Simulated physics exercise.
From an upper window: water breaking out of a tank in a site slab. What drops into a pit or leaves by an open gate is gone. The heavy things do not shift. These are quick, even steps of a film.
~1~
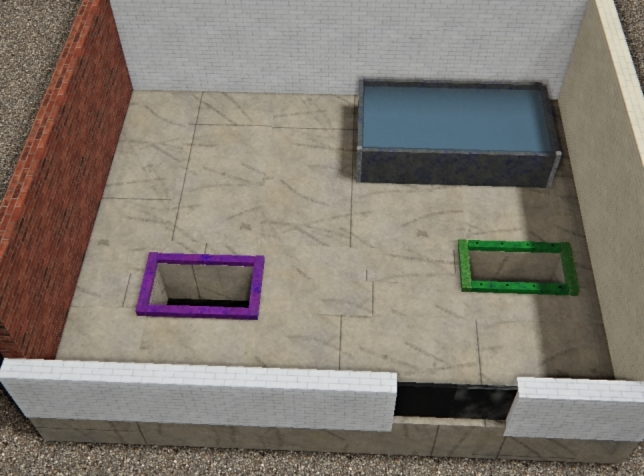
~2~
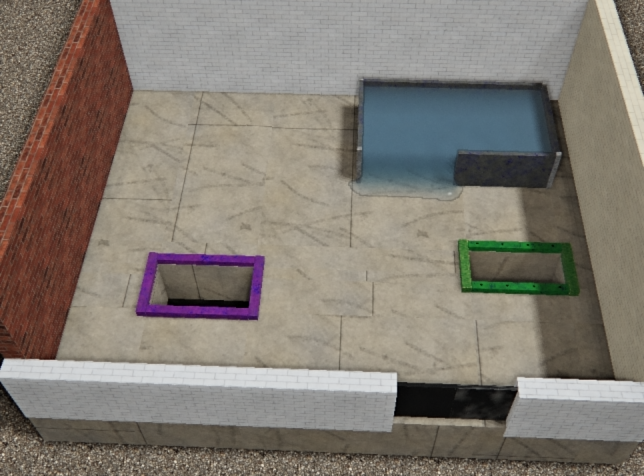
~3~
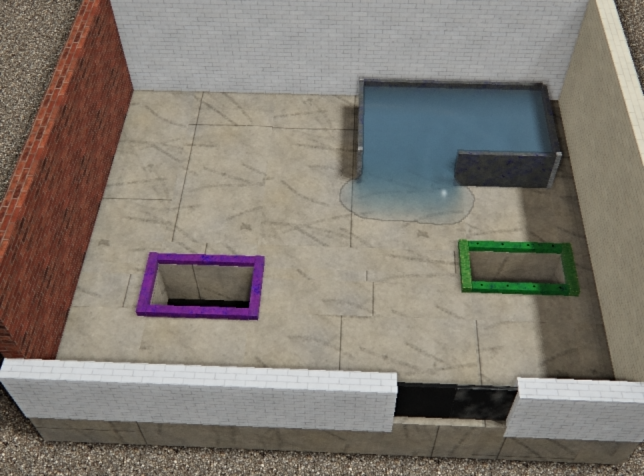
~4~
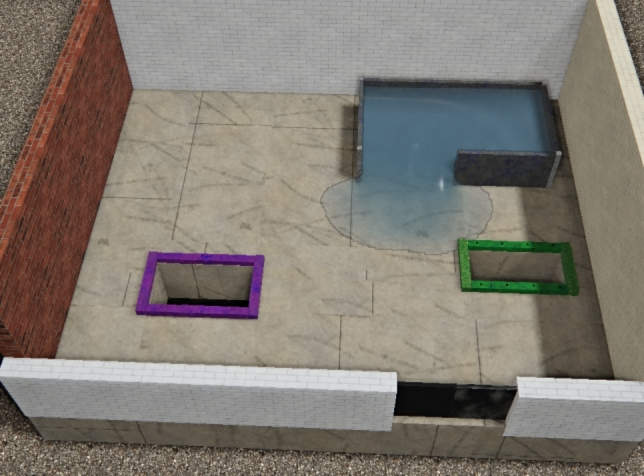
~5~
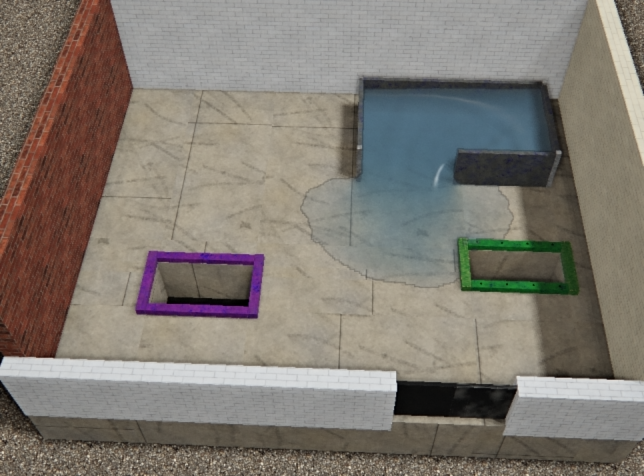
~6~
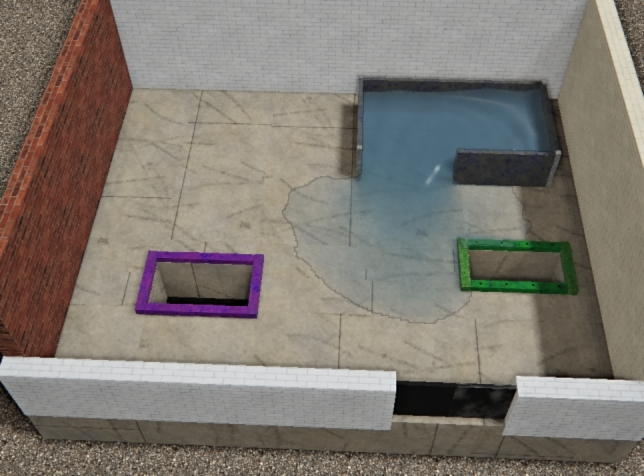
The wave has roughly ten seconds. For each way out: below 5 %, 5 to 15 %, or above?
One by one: The gate takes not even 5 %; the purple pit takes not even 5 %; the green pit takes not even 5 %.
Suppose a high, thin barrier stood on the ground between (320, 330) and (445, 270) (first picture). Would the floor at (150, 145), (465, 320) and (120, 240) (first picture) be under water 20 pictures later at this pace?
As listed: Free of water, awash, flooded.
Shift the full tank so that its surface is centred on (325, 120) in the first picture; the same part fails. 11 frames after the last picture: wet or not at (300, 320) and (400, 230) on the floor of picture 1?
In that order: Flooded, not flooded.
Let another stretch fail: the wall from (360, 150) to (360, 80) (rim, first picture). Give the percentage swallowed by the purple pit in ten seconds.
Parts in a hundred: Purple 6.
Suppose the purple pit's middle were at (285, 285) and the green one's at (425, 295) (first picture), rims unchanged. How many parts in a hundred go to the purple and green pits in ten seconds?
In per cent: Purple 10, green 25.
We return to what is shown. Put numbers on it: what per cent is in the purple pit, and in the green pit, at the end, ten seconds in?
Near 2 and 2 in a hundred.
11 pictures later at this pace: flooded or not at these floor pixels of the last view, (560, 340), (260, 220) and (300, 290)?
One after the other: No water, flooded, wet.
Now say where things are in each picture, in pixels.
In the first frame, the open tank at (455, 119) is whole and still.
In the second frame, water pours out at (408, 173) and has run to (356, 186).
In the third frame, the front is at (348, 202), out from the gap at (408, 174).
In the fourth frame, the front is at (453, 245), out from the gap at (407, 173).
In the fifth frame, water pours out at (407, 173) and has run to (437, 281).
In the sixth frame, water pours out at (407, 172) and has run to (433, 316).
A moment on, water covers 30 % of the floor; the gate 0 %, the purple pit 0 %, the green pit 1 %.
Next, water covers 40 % of the floor; the gate 0 %, the purple pit 1 %, the green pit 1 %.
Then, water covers 55 % of the floor; the gate 0 %, the purple pit 1 %, the green pit 1 %.
Later, water covers 80 % of the floor; the gate 0 %, the purple pit 2 %, the green pit 2 %.
In the end, water covers 95 % of the floor; the gate 0 %, the purple pit 2 %, the green pit 2 %.
